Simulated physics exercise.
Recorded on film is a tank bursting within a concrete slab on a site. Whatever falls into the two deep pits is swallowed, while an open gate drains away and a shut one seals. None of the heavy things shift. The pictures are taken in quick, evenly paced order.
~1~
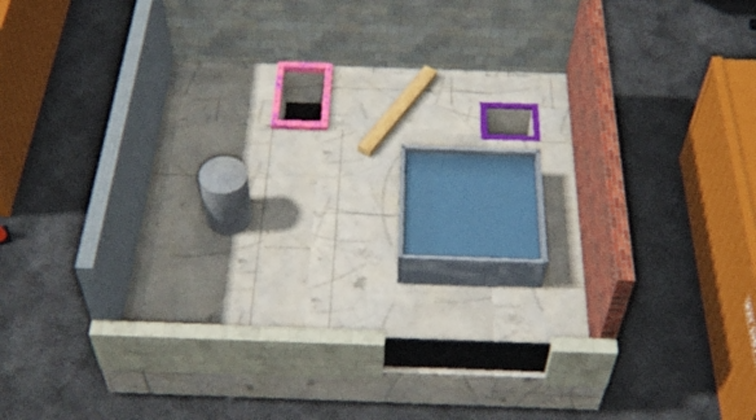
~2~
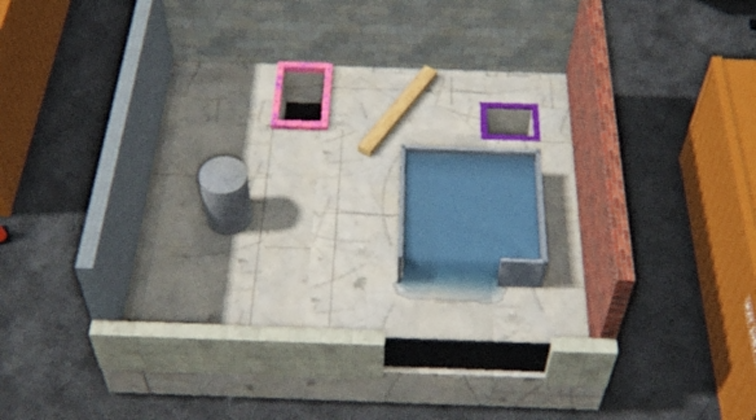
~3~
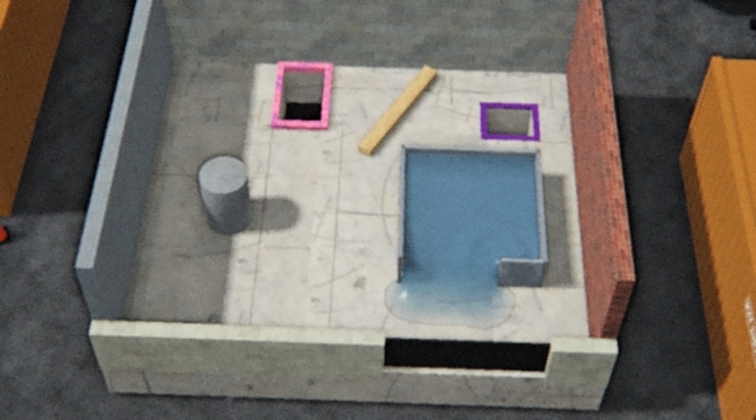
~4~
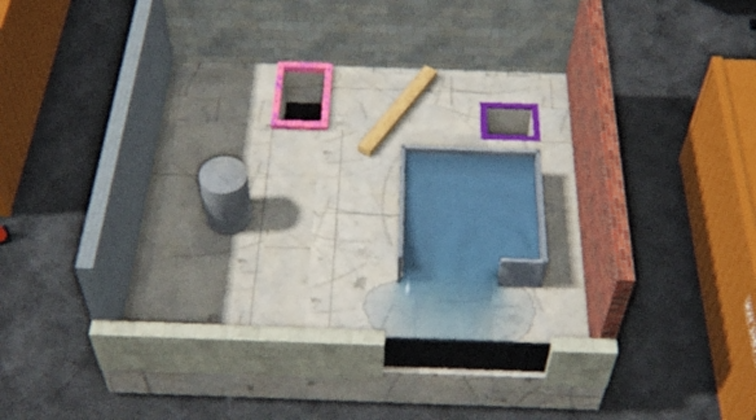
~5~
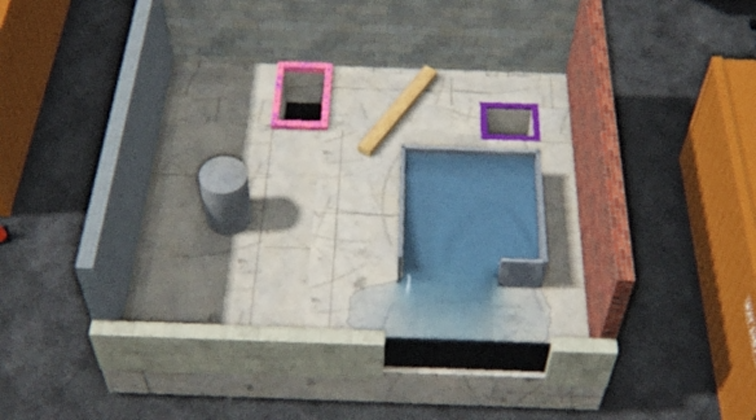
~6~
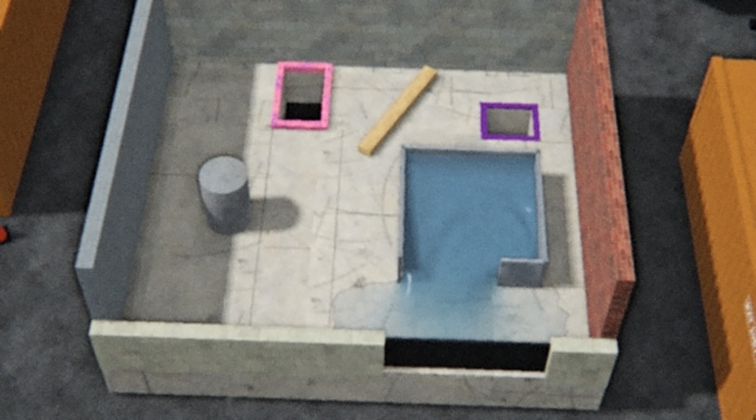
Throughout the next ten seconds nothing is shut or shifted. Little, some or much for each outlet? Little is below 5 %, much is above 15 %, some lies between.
The gate gets little. The pink pit gets little. The purple pit gets some.
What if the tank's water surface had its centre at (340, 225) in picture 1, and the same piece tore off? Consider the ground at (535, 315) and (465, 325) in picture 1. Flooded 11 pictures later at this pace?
Swamped, swamped.
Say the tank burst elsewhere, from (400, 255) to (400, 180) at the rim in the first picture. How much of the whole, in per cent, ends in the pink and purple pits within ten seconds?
In percent: Pink 8, purple 0.
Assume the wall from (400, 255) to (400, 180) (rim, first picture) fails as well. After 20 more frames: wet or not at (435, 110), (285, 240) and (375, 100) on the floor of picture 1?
In the order asked: Out of reach, sodden, out of reach.
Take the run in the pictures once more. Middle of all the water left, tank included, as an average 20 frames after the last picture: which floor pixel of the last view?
At roughly (411, 273).
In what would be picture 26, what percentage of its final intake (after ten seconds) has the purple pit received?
My estimate is close to 5 per cent.
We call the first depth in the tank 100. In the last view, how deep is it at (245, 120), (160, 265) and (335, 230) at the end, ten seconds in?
I'd say close to 16, 14 and 6 percent.
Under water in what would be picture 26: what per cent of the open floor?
Share estimate: About 50 per cent.
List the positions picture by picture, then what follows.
Still water in the water tank at (471, 205), in the first picture.
The front is at (500, 295), out from the gap at (450, 275), in the second picture.
The front is at (501, 317), out from the gap at (450, 276), in the third picture.
Water pours out at (450, 276) and has run to a hidden place, in the fourth picture.
Water pours out at (450, 276) and has run to a hidden place, in the fifth picture.
Water pours out at (450, 276) and has run to a hidden place, in the sixth picture.
A moment on, water covers 15 % of the floor; the gate 0 %, the pink pit 0 %, the purple pit 0 %.
Next, water covers 30 % of the floor; the gate 0 %, the pink pit 0 %, the purple pit 0 %.
Then, water covers 50 % of the floor; the gate 0 %, the pink pit 0 %, the purple pit 0 %.
Later, water covers 75 % of the floor; the gate 0 %, the pink pit 0 %, the purple pit 4 %.
In the end, water covers 95 % of the floor; the gate 0 %, the pink pit 1 %, the purple pit 9 %.
